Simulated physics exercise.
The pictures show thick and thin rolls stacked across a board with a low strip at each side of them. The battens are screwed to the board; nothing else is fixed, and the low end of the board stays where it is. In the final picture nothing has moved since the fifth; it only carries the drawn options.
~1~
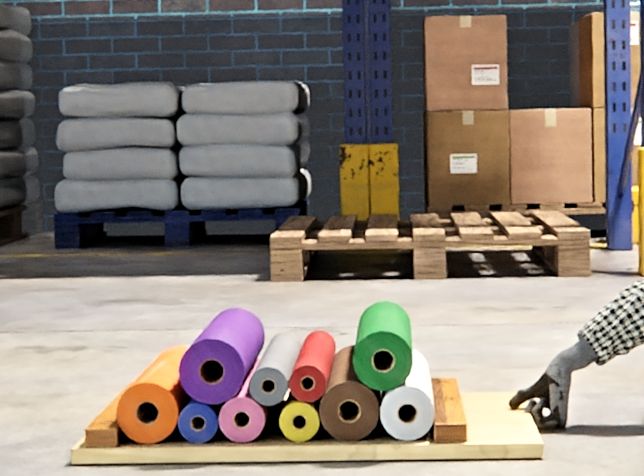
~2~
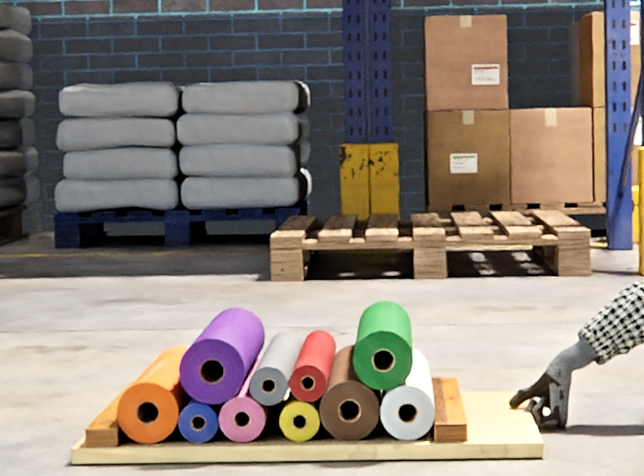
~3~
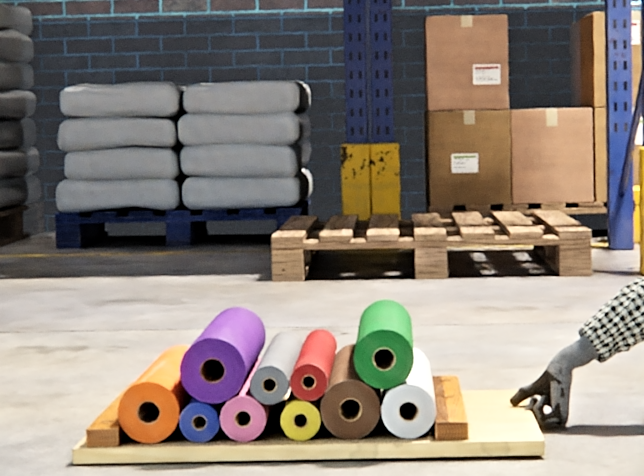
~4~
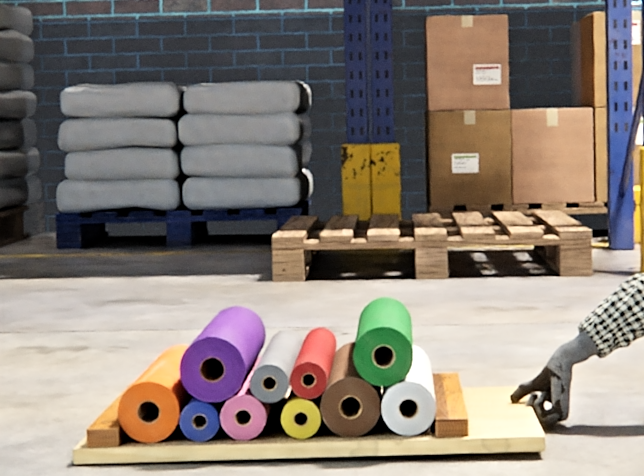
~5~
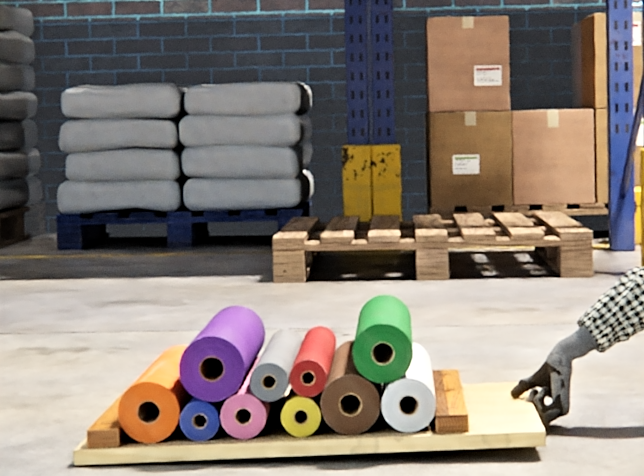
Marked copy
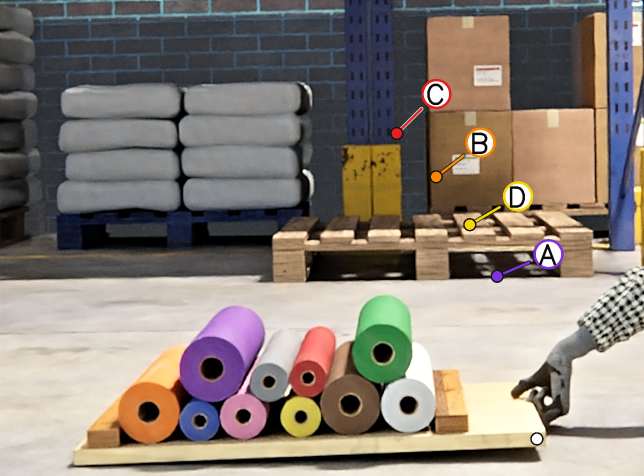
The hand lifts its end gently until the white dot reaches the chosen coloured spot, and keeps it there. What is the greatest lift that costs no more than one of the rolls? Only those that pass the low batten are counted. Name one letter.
Mark D is as high as it can go.
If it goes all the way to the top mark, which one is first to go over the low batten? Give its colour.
It is the purple one.
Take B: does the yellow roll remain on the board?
Yes.
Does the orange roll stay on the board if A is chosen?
Yes.
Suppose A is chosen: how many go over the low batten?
The count is none.
On the marked copy, A at (497, 276); B at (436, 177); C at (397, 134); D at (470, 225); the white dot at (537, 439).
Following D. Soon after the start, board at 17°.
Later, board at 29°.
In the end, board at 29°, none over the low batten.
As for the rest, A none over the low batten; B two over the low batten (purple, green); C five over the low batten.
